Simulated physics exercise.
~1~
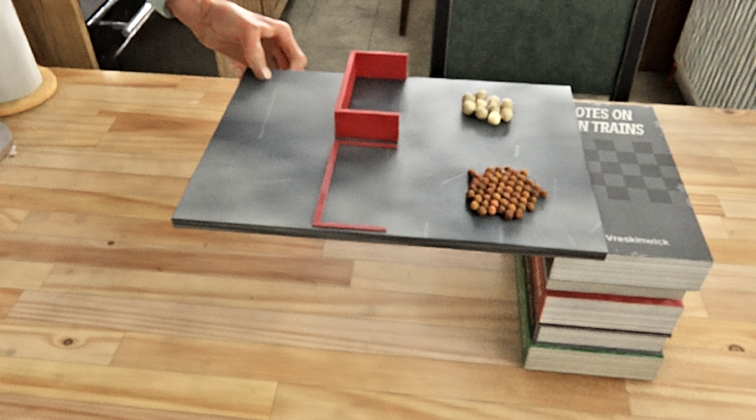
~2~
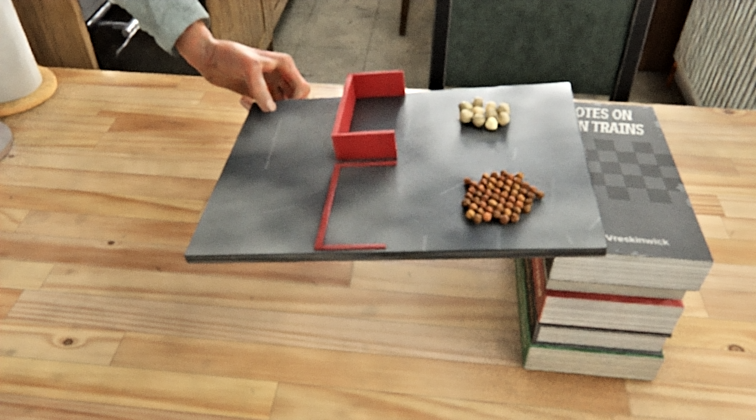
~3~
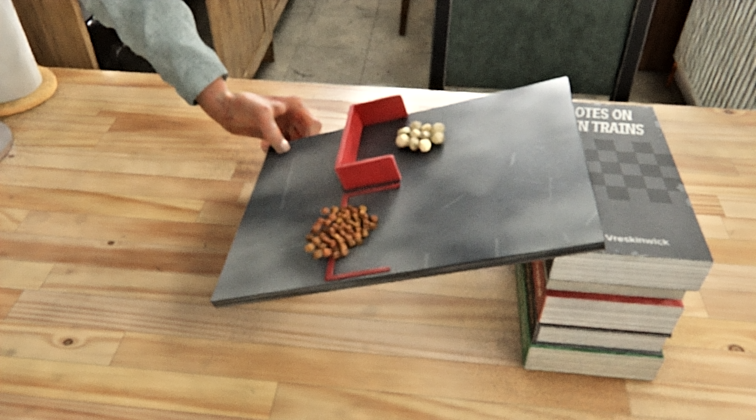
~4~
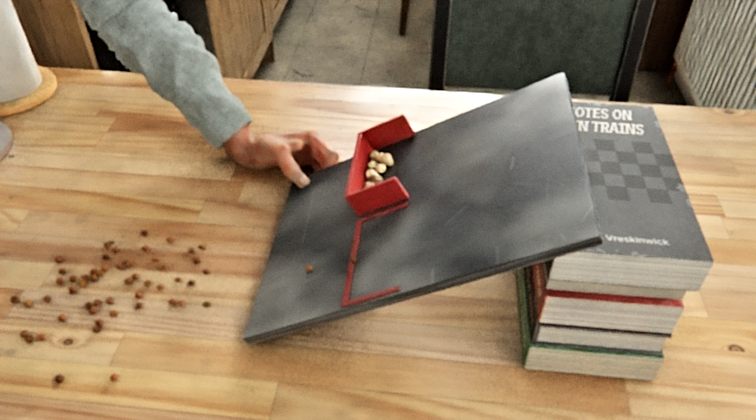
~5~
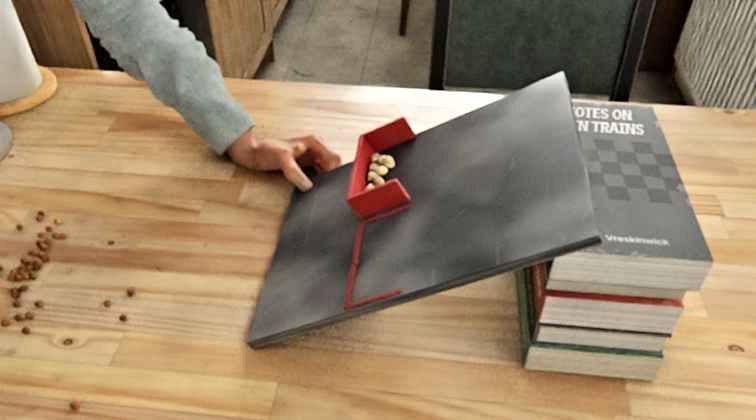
In this clip, a hand lowers the left end of a dark board propped on stacked books, and two groups of small balls slide left; the brown ones pass the low front strip and scatter across the table, while the pale ones stay behind the taller red barrier.
